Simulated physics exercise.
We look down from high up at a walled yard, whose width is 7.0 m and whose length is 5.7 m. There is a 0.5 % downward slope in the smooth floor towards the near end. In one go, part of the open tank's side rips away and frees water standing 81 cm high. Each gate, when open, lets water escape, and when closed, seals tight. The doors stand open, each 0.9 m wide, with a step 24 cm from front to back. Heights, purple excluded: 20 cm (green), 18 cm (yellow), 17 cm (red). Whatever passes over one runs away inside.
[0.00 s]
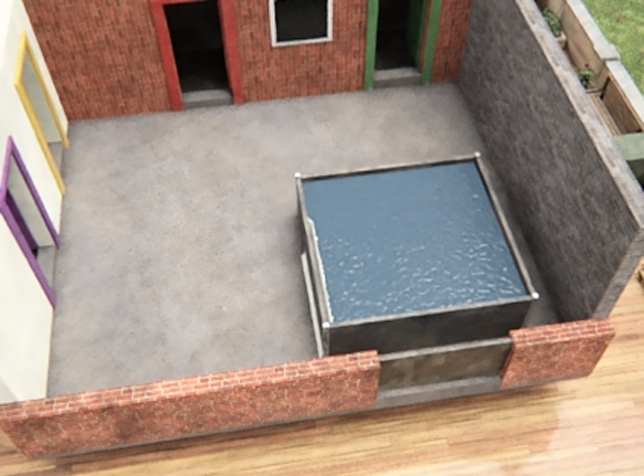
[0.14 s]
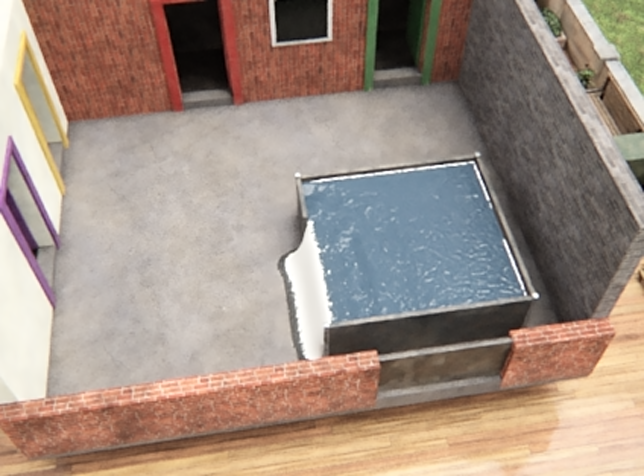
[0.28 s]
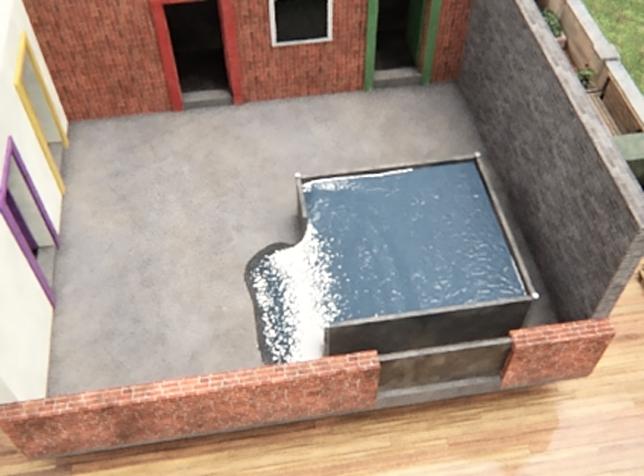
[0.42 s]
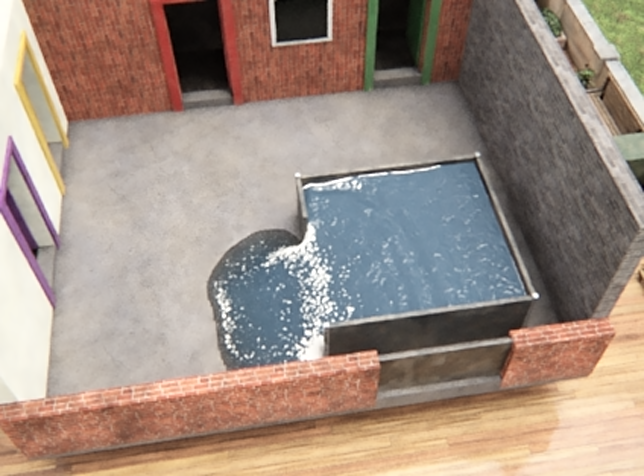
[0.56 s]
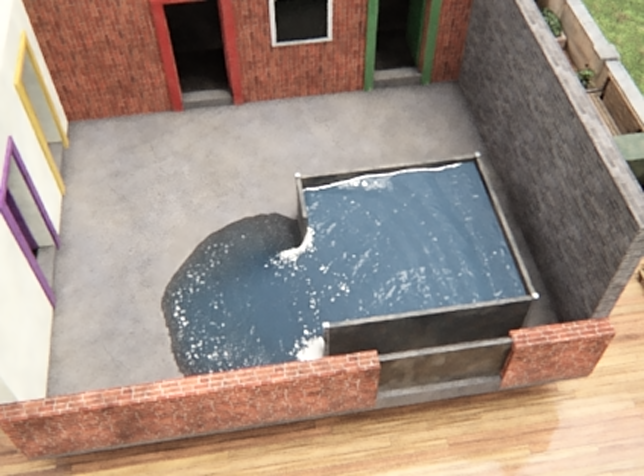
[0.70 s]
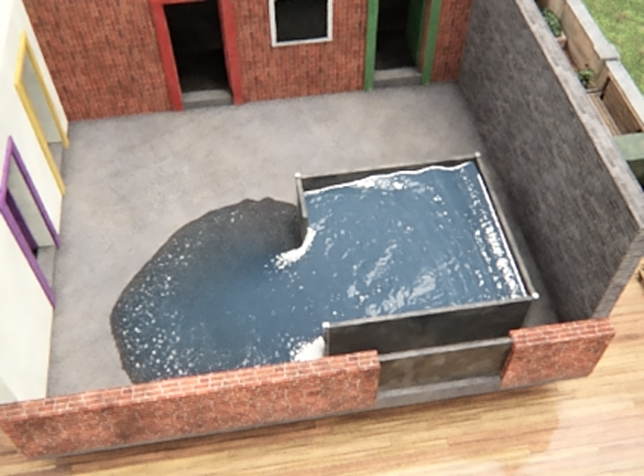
Walled brick yard with coloured doorways, water bursting from the left side of an open tank and spreading leftward across the grey floor.
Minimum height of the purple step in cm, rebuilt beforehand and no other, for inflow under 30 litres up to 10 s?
29 cm.
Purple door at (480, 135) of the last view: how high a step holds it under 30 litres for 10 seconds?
You'd want it roughly 19 cm high.
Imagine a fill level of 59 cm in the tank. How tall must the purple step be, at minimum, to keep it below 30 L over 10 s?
I'd go with near 20 cm then.
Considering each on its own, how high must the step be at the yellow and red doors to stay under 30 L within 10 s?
Roughly 21 cm for the yellow door and roughly 14.5 cm for the red door.
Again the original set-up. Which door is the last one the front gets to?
The green one.
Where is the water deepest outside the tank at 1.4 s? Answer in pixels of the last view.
Check close to (44, 430).
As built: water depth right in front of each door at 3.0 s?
Depths in cm: Green 0, purple 30, yellow 16, red 0.
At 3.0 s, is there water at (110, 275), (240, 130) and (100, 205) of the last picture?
Status: Submerged / clear / submerged.
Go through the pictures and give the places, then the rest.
The first frame shows the open tank at (408, 236) is whole and still, 81 cm deep; the purple door at (34, 231) is dry.
In the second frame, water pours out at (318, 291) and has run 0.3 m, to (290, 286); about 11 cm deep outside, 81 cm at the back.
In the third frame, the front is at (253, 287), 0.9 m from the gap at (318, 294); 1.6 m2 of floor is wet, 81 cm left at the back.
In the fourth frame, the front is at (216, 303), 1.4 m from the gap at (318, 295); 3.1 m2 of floor is wet, 81 cm left at the back.
In the fifth frame, the gap is at (318, 295), the front 2.1 m out at (169, 312); the back of the open tank holds 80 cm.
In the sixth frame, water pours out at (318, 295) and has run 2.8 m, to (118, 327); about 8 cm deep outside, 73 cm at the back; the purple door at (34, 231), 3.9 m from the gap, is still 1.2 m from the nearest water.
After 1.4 s water covers 40 % of the floor, deepest (61 cm) near (44, 430); 23 cm at the purple door, 9 litres in over its 12 cm step.
After 3.0 s water covers 45 % of the floor, deepest (50 cm) near (44, 430); 30 cm at the purple door, 180 litres in over its 12 cm step.
After 10.0 s water covers 100 % of the floor, deepest (27 cm) near (562, 354); 13 cm at the purple door, 301 litres in over its 12 cm step.
At the purple door as built, the water arrived by 1.1 s and peaked near 36 cm at 2.4 s.
With a step of 27 cm, 44 litres would have come in within the 10 s; with 31.5 cm, 16 litres. So under 30 litres takes about 29 cm.
